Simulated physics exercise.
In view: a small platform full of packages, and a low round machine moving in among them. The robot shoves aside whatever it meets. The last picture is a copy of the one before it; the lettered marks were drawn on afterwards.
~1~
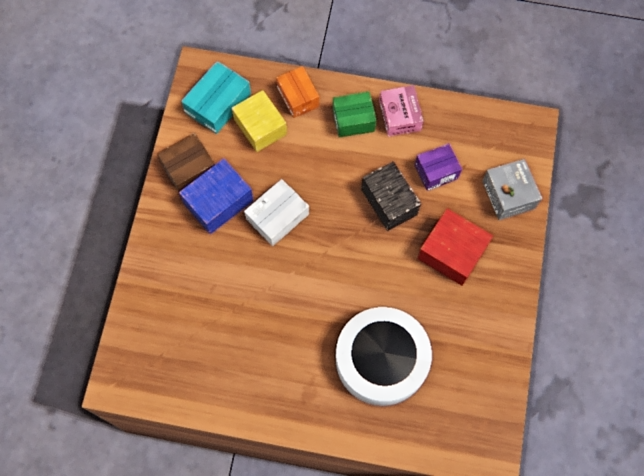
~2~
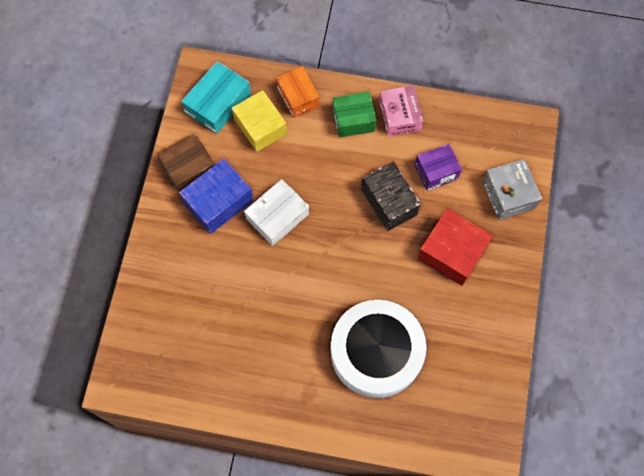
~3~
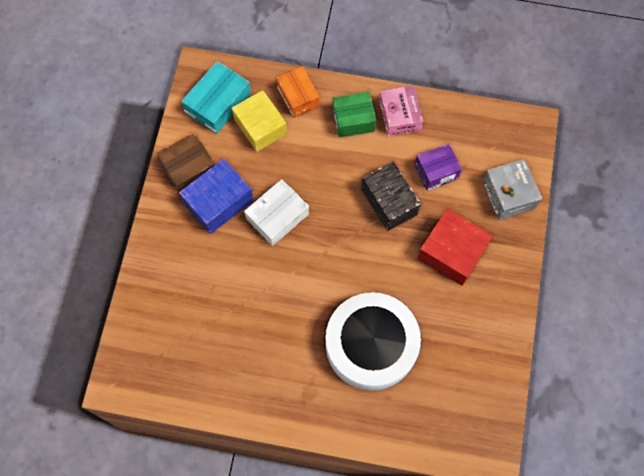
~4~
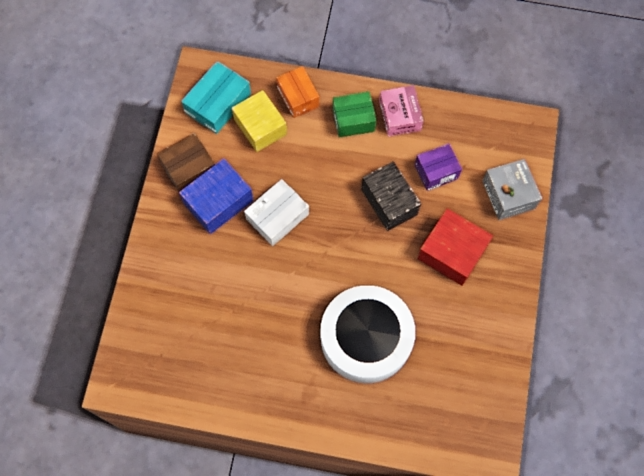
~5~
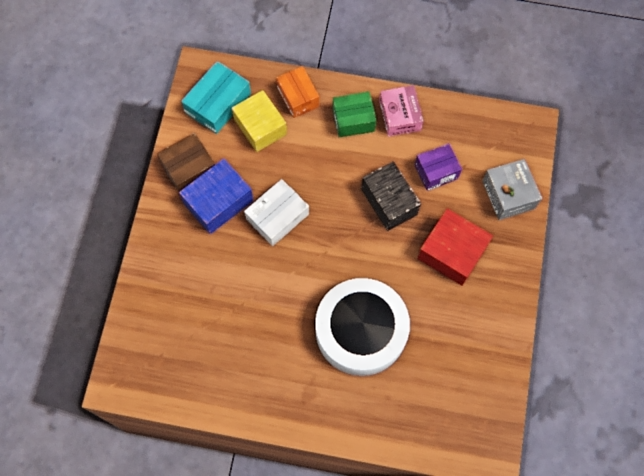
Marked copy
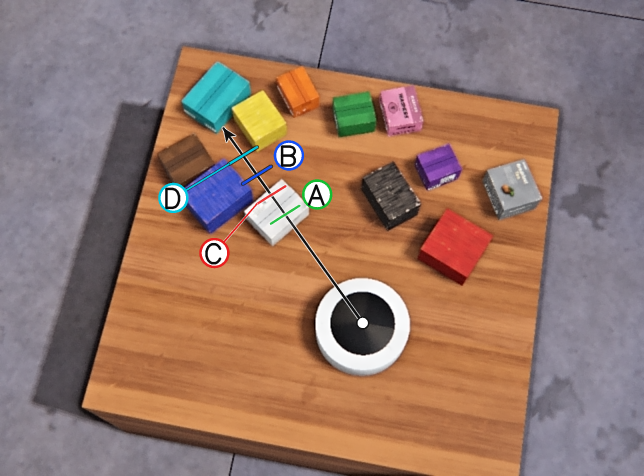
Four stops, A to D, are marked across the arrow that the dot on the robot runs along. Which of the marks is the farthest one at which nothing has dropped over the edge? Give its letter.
A.
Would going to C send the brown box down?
Yes.
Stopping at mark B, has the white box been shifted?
By then, yes.
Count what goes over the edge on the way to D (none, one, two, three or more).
In all, one.
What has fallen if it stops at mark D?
It is the brown box.
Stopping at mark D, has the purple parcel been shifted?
By then, no.
On the marked copy, A at (286, 215); B at (257, 175); C at (271, 195); D at (243, 155); the arrow from (363, 323) to (224, 128); the white dot at (363, 323).
Following A. Soon after the start, robot (333, 287); orange box (298, 92); pink box (401, 111).
Later, robot (305, 248); blue crate (214, 194); white box (267, 201).
In the end, robot (286, 221); brown box (163, 150); blue crate (191, 178); nothing has fallen.
As for the rest, B drops the brown box; C drops the brown box; D drops the brown box.
